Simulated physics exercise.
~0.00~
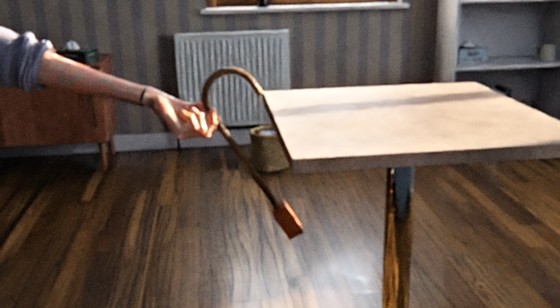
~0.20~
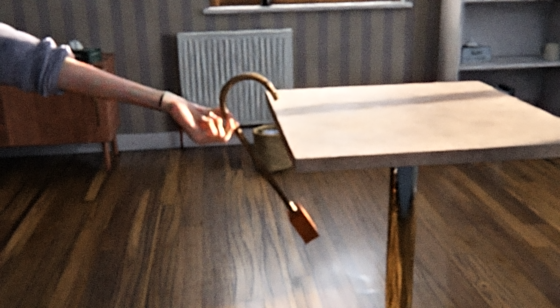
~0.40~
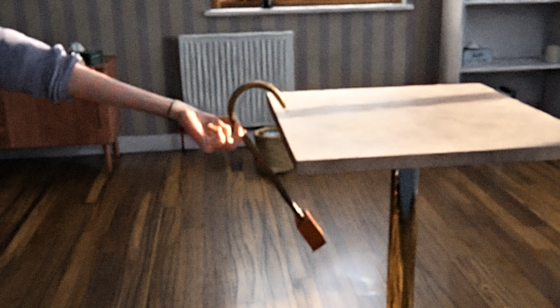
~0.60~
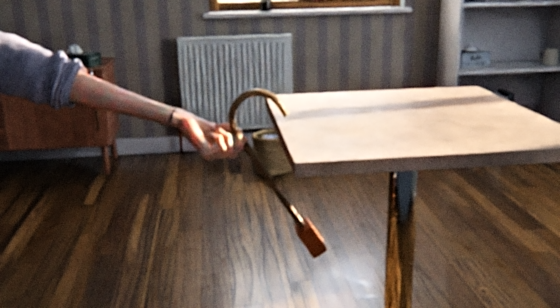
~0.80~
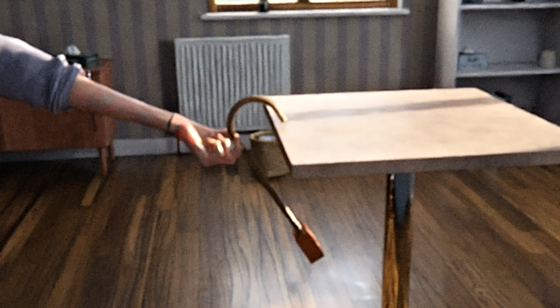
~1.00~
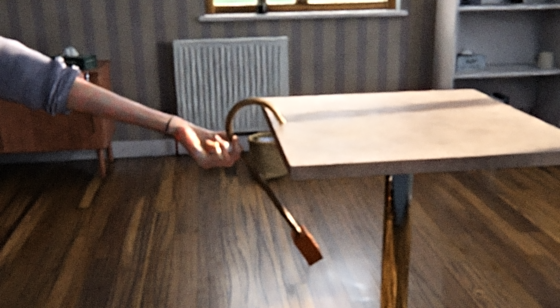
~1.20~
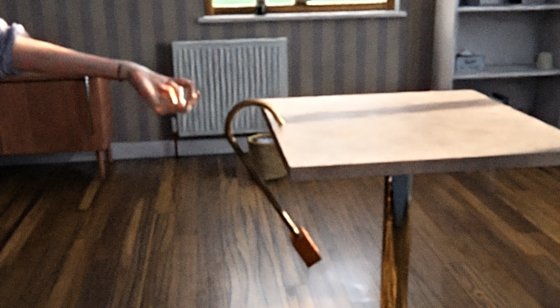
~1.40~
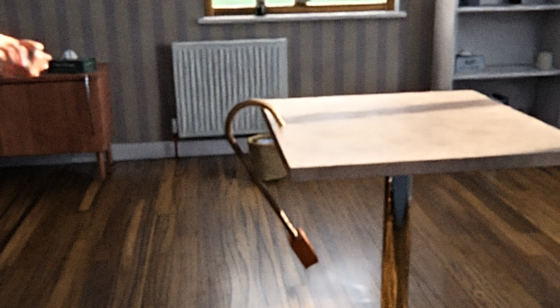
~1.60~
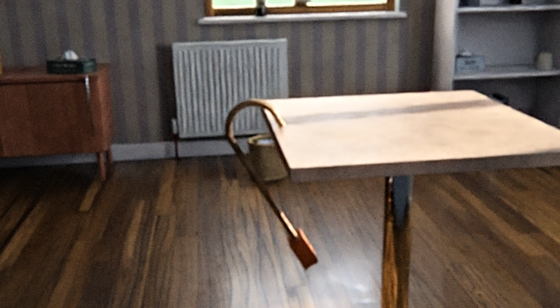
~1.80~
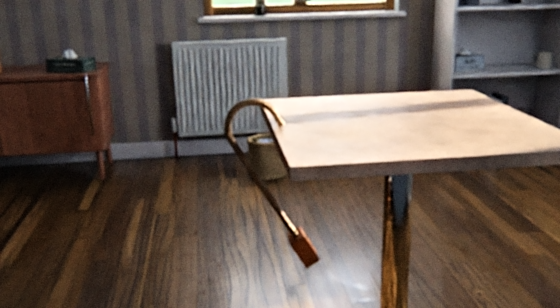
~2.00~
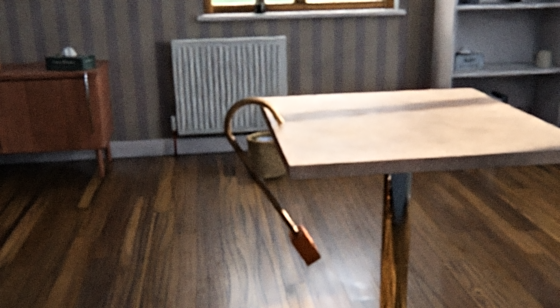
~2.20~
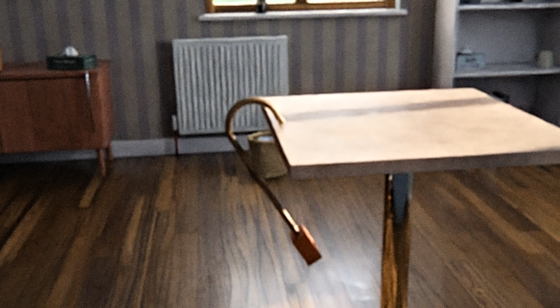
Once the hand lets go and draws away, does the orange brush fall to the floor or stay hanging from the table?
The orange brush stays hanging from the edge of the table, with its curved handle hooked at the tabletop.
